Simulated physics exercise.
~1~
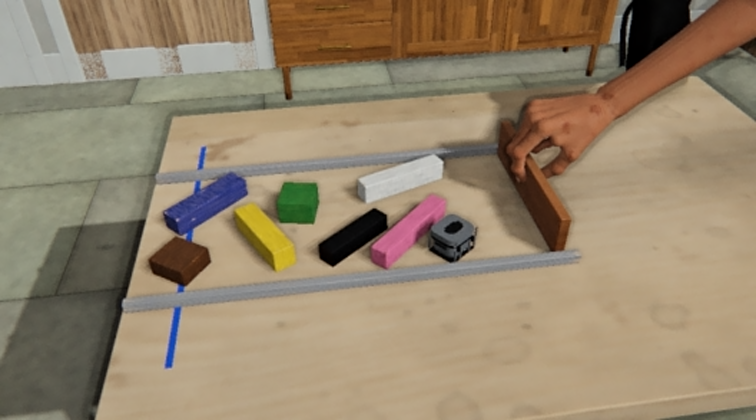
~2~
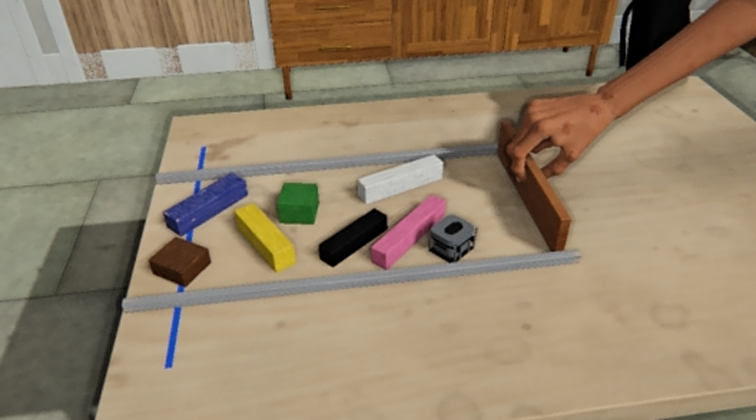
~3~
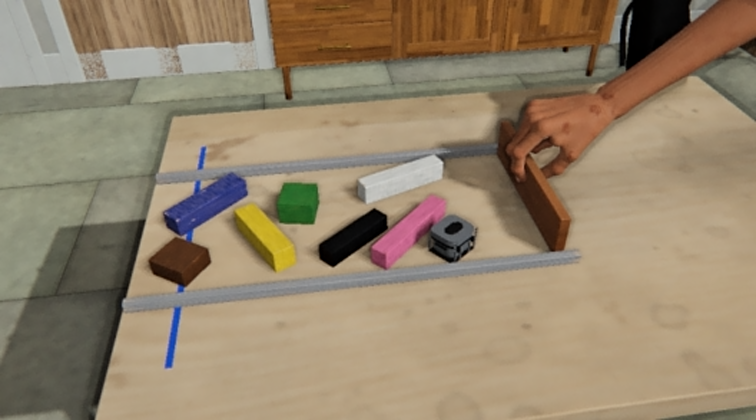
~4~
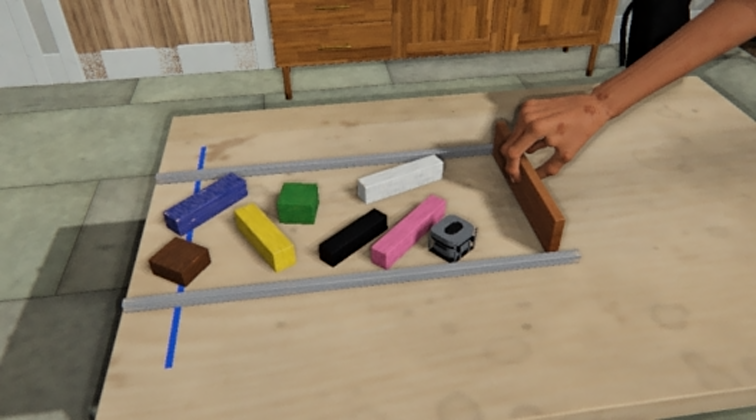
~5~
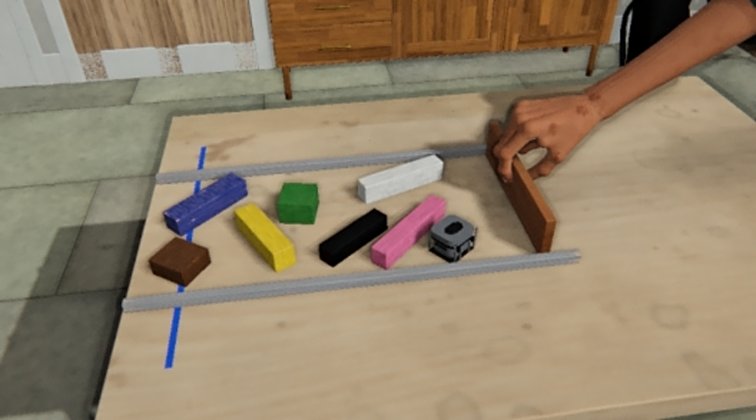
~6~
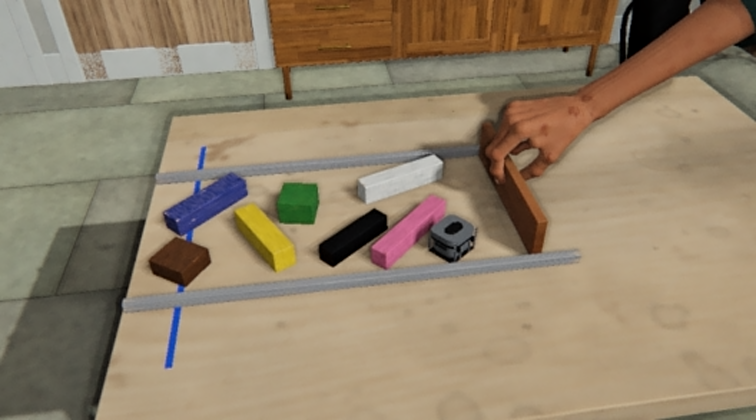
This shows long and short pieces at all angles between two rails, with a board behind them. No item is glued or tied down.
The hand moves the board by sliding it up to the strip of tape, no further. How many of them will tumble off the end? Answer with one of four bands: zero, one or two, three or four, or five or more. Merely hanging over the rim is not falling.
Three or four.
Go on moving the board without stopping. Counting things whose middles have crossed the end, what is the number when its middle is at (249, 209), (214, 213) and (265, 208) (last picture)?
Over the end: 1, 3, 0.
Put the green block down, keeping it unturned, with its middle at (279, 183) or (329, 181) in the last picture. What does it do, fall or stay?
Green block - first try is safe, second try is safe.
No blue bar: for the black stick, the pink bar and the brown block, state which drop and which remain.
I'd say the black stick stays where it is, the pink bar stays where it is, and the brown block ends up down.
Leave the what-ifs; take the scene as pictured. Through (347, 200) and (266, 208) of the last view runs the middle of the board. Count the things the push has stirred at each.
At the first place 6, at the second 8.
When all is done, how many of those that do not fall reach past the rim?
The count would be 3.
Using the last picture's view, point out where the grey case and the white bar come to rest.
In the last picture they sit at about (155, 275) and about (159, 207).
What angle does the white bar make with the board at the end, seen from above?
Near 30 degrees.
Early on, none off yet; brown block at rest near (181, 261); blue bar at rest near (207, 203); yellow bar moving near (259, 239).
Finally, the number that fall off is three or four; lost, green block, yellow bar, blue bar and brown block.
